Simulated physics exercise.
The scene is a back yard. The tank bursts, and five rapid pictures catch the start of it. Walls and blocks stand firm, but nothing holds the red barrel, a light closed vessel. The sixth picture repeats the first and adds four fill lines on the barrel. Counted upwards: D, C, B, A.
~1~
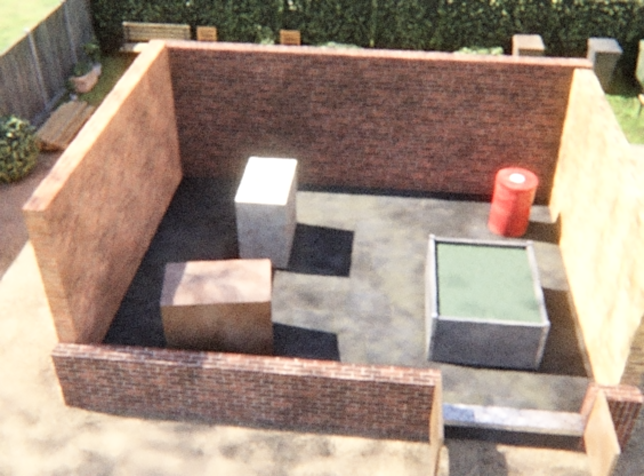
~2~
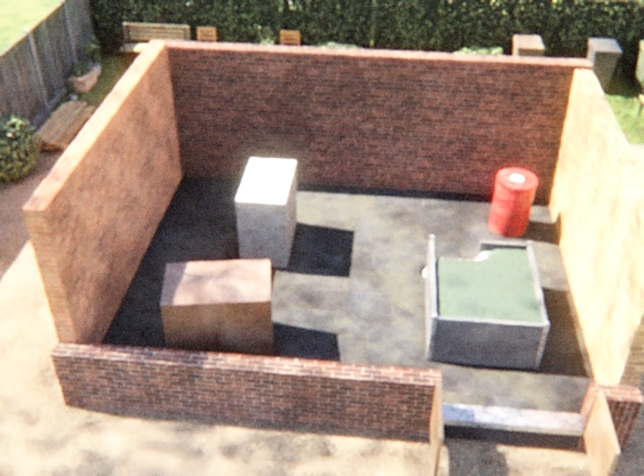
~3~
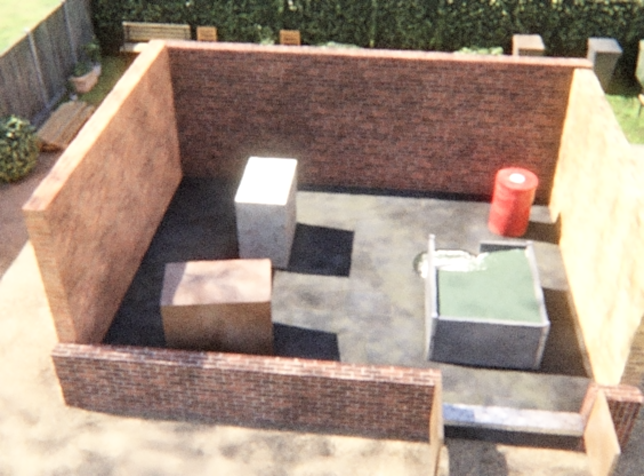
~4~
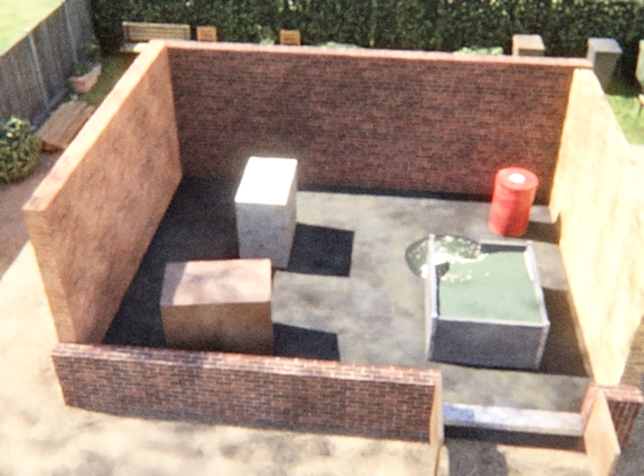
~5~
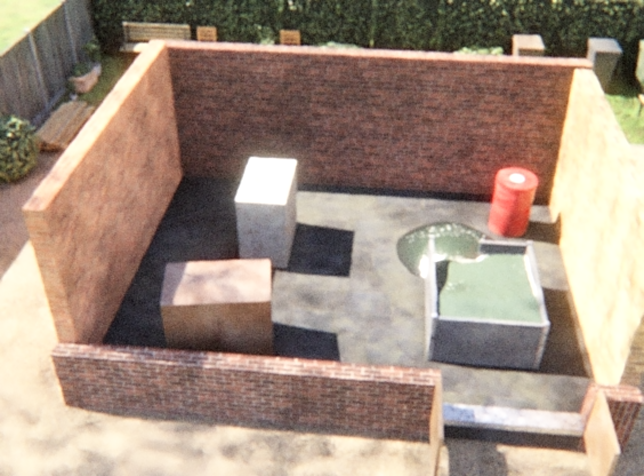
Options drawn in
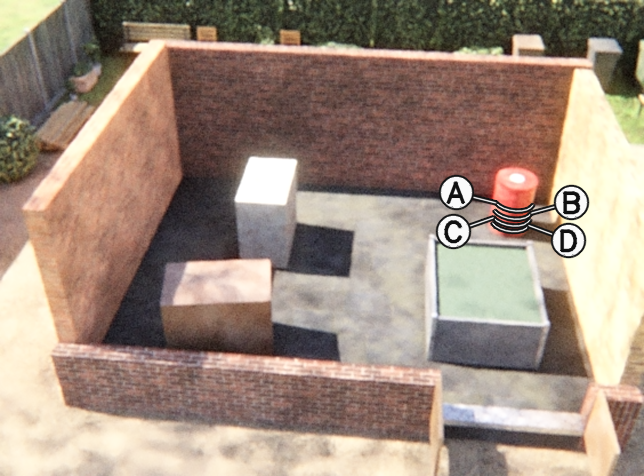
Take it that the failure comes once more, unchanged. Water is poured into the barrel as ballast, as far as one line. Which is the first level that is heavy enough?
The answer is mark D.
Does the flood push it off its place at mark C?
No, not at all.
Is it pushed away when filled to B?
No, that is safe.
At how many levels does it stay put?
All of them.
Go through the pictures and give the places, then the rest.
Lid of the red barrel at (517, 179); tank full, its middle at (484, 283); open gate at (514, 379), in the first picture.
Water covers 1 % of the ground, mostly out of sight from here, in the second picture.
Water covers 2 % of the ground, mostly out of sight from here, in the third picture.
Water covers 4 % of the ground, mostly out of sight from here, in the fourth picture.
Lid of the red barrel at (517, 179); 6 % of the ground under water, its edge towards the barrel at (480, 234), in the fifth picture.
In white, A at (515, 211); B at (514, 219); C at (512, 226); D at (511, 231); from the bottom up D, C, B, A.
Choosing A, it does not move.
Choosing B, it does not move.
Choosing C, it does not move.
Choosing D, it does not move.
